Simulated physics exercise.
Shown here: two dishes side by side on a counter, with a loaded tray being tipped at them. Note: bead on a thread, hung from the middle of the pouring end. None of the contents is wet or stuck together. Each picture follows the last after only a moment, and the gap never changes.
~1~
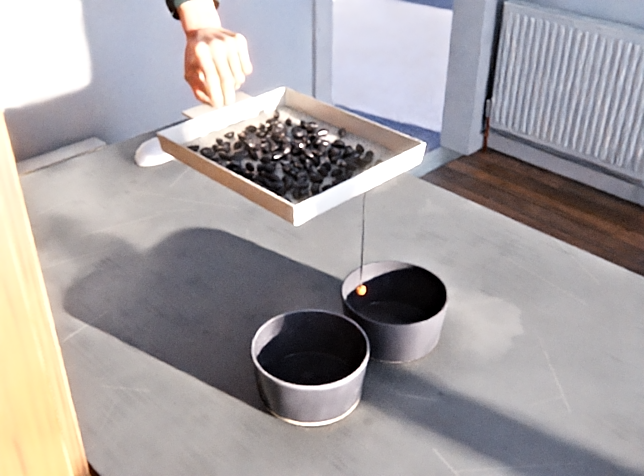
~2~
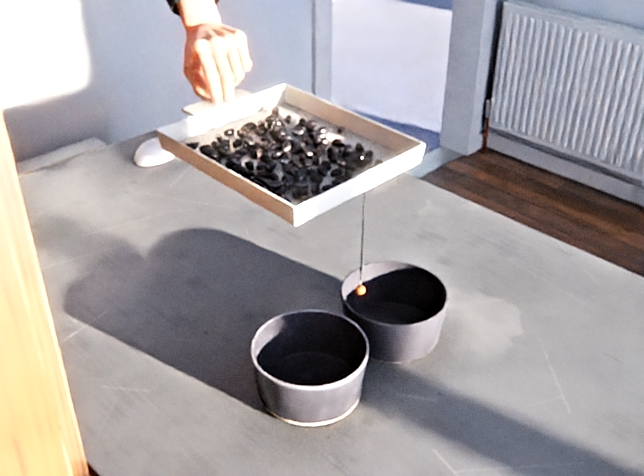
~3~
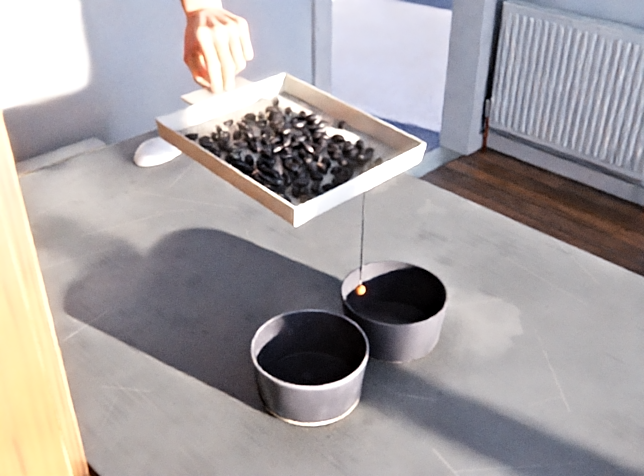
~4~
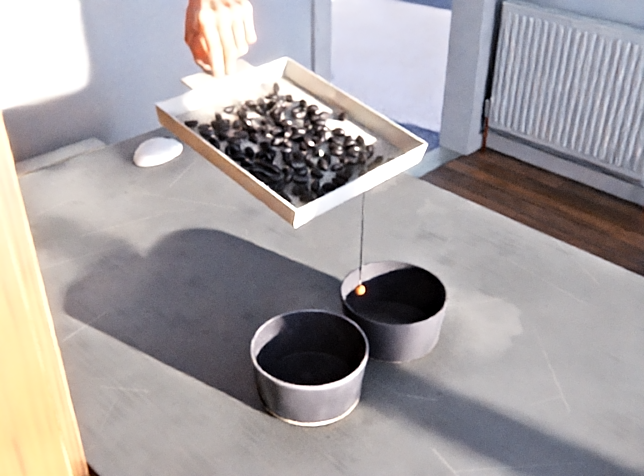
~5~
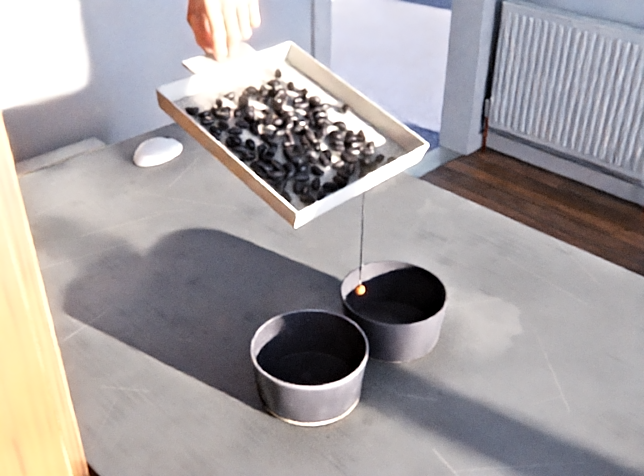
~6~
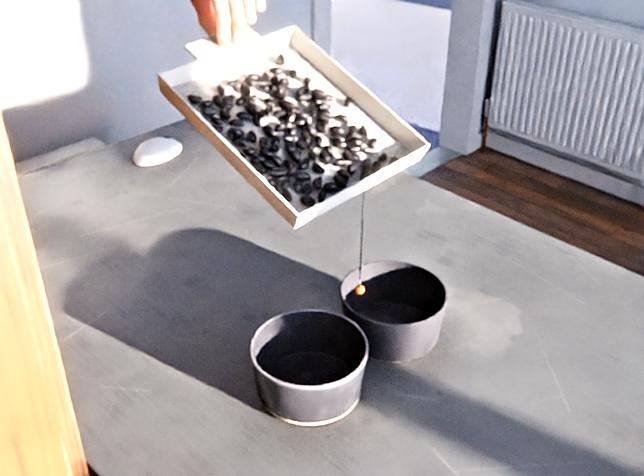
A hand at the upper left steadily raises the back of a pale, shallow square tray, sloping it more steeply toward its lower right edge while the black beans shift slightly but remain inside. Seen from above at an angle by a still camera, a grey counter stands near a white radiator and wooden floor. Two dark round dishes sit below, beside a motionless orange bead on a thread.
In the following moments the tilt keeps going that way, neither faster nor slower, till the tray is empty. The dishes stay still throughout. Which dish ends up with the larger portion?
The dish on the left is going to receive more.
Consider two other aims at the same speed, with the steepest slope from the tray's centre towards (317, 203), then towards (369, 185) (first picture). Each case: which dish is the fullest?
Case one: The dish to the left. Case two: The dish to the right.
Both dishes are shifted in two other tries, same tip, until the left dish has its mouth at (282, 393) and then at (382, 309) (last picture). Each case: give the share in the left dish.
You'd get 0 in a hundred first and 40 in a hundred after that.
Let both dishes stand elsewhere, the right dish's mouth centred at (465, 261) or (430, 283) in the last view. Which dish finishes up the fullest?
For the first position it is the one at left; for the second, the one at left.
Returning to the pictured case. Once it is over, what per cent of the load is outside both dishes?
Roughly 50 percent.
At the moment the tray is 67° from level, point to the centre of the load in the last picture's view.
Near (342, 147).
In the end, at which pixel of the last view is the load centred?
The centre comes to rest close to (381, 379).
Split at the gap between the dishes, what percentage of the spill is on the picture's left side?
Around 0 %.
Just after the last frame, tray tipped steeply; almost all on the tray; just a few in the air.
A moment on, tray tipped past a quarter turn; the larger part on the tray; just a few in the left dish; just a few in the right dish; about a tenth outside both; about a tenth in the air.
Further on, tray tipped past a quarter turn; roughly a third in the left dish; about a tenth in the right dish; roughly half outside both.
When it is over, tray tipped past a quarter turn; roughly a third in the left dish; about a tenth in the right dish; roughly half outside both.
